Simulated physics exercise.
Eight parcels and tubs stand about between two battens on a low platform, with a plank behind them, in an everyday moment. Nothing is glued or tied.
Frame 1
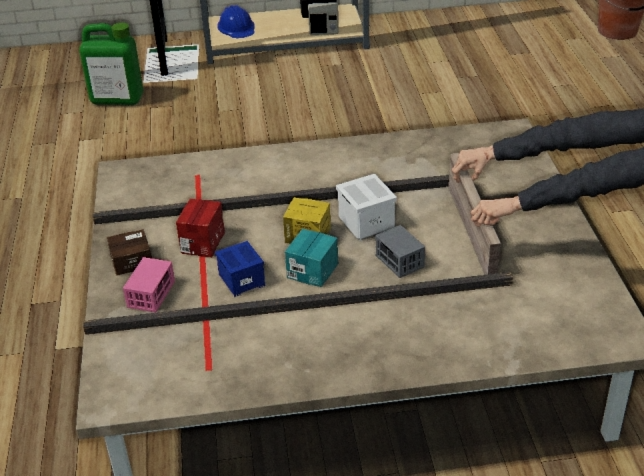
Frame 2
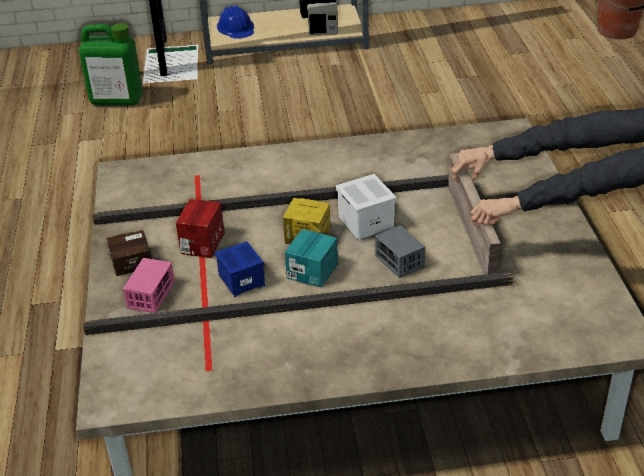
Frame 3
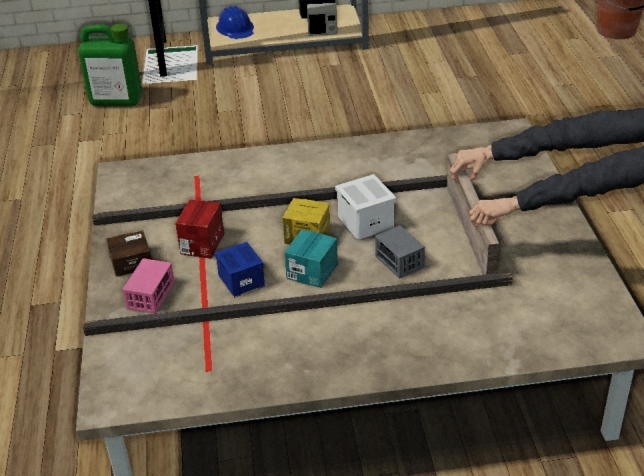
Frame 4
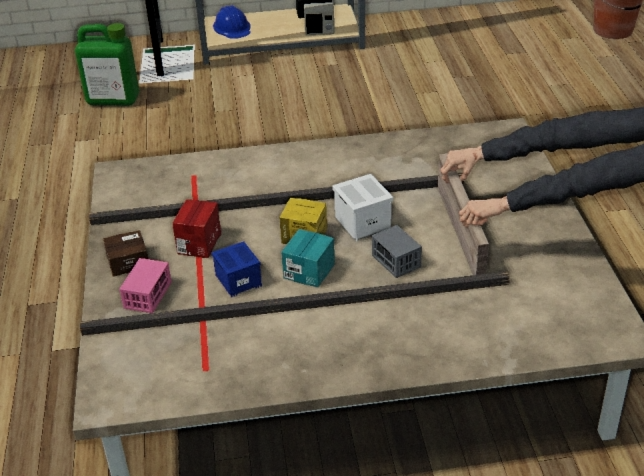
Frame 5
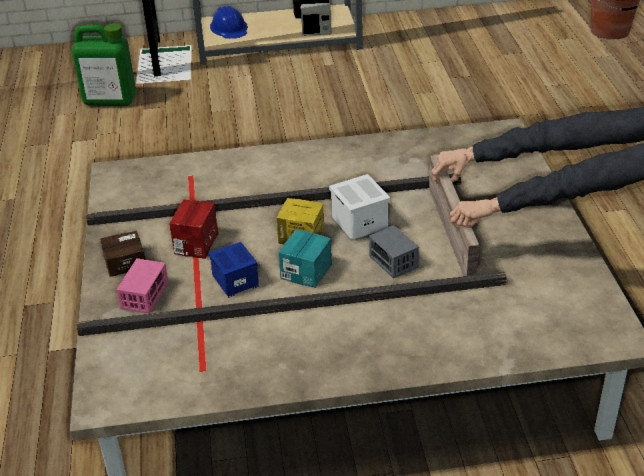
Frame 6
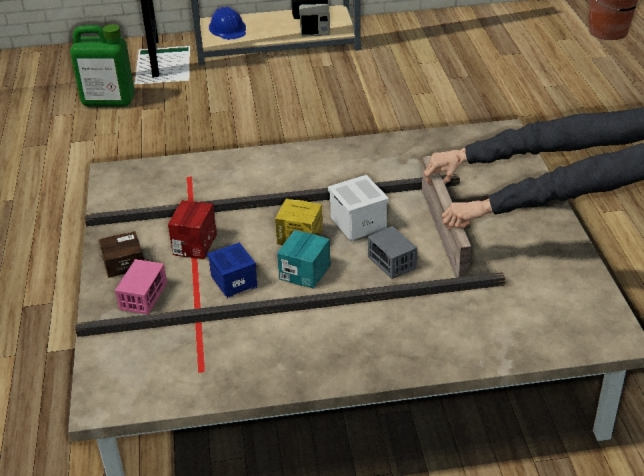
On a low platform on a wooden floor, eight boxes and crates of various colours sit between two dark battens, some near a red line. Two hands hold a plank upright at the right, then slide it a short way left towards the white and grey ones, which stay where they are.
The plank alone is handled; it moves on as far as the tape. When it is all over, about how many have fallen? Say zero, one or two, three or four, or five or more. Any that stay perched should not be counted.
It is going to spill one or two of them.
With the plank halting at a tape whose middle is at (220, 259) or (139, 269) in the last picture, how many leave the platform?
In that order 0 and 5.
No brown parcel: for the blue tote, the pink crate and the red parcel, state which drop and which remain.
The blue tote is still up, the pink crate goes down and the red parcel is still up.
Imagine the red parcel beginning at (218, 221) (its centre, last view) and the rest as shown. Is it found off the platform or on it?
It is safe.
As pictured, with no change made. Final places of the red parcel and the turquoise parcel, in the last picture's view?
The red parcel comes to rest close to (91, 241), while the turquoise parcel rests close to (143, 282).
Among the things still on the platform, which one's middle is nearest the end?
The red parcel winds up nearest.
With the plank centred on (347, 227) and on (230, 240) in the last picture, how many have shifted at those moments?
The count reaches 4 first and 8 second.
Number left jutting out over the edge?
I make it 1.
Soon after, none off yet; brown parcel at rest near (122, 254); pink crate at rest near (142, 286); red parcel at rest near (193, 230).
After that, none off yet; brown parcel at rest near (122, 254); pink crate at rest near (142, 286); red parcel displaced a little near (176, 231).
In the end, the number that fall off is one or two; gone, pink crate and brown parcel.
